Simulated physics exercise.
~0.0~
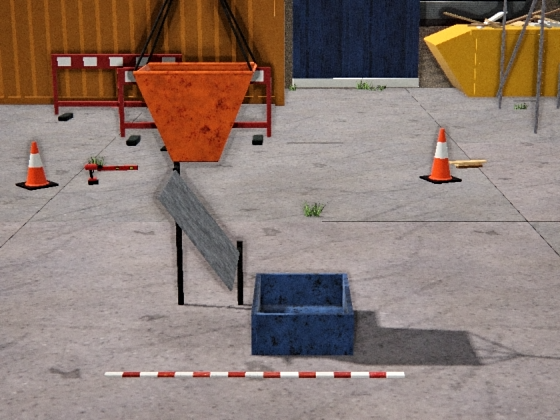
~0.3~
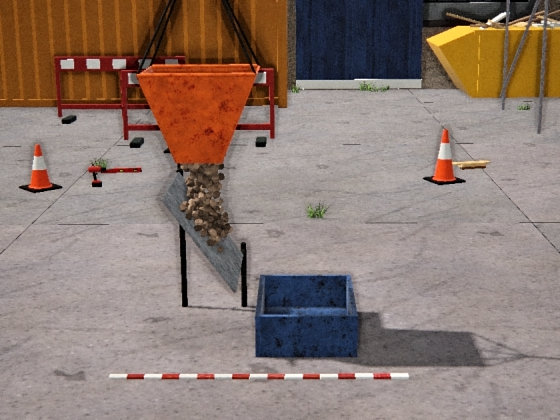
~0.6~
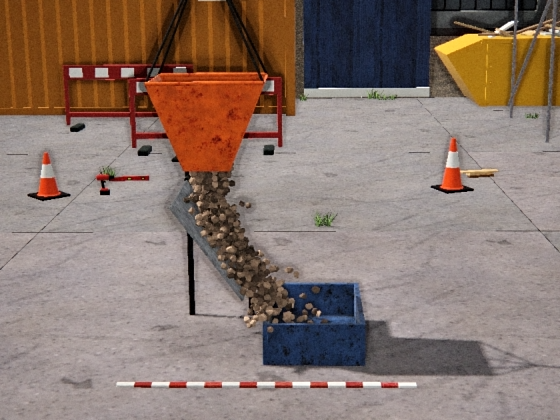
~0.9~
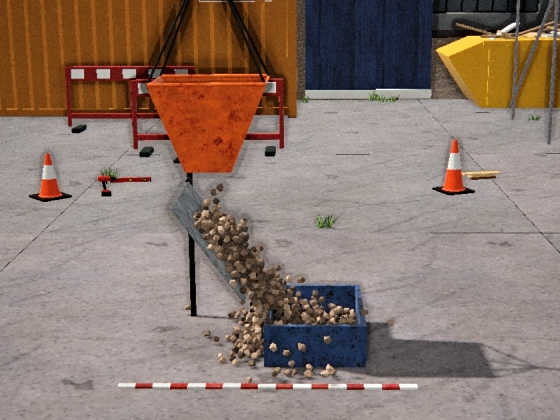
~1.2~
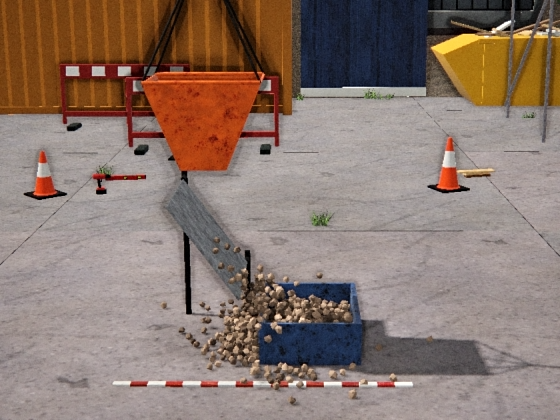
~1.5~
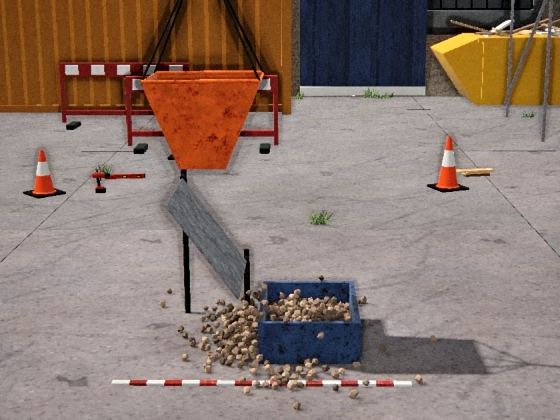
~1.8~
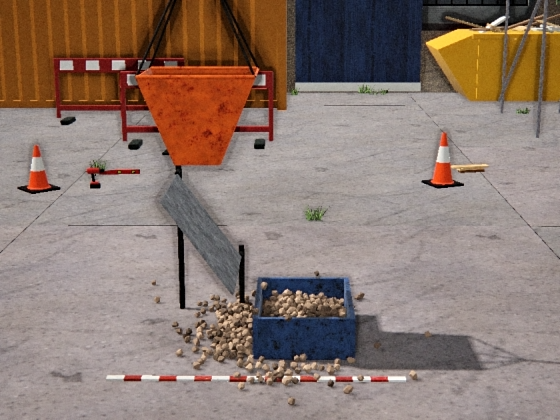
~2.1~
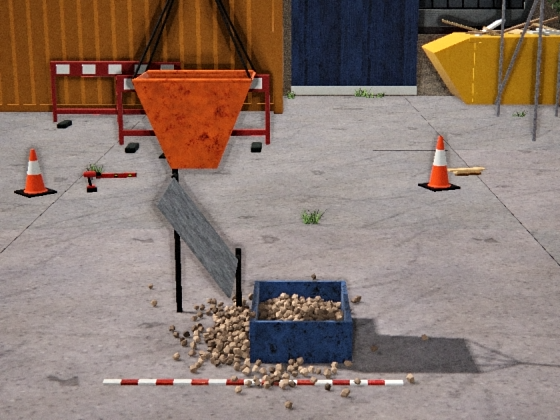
In the video, an orange skip hanging over a paved yard releases brown stones onto a fixed sloping steel slide, and they tumble down to the right toward a blue bin. Most settle inside it, while many lie heaped at its left and a few scatter in front and to the right.
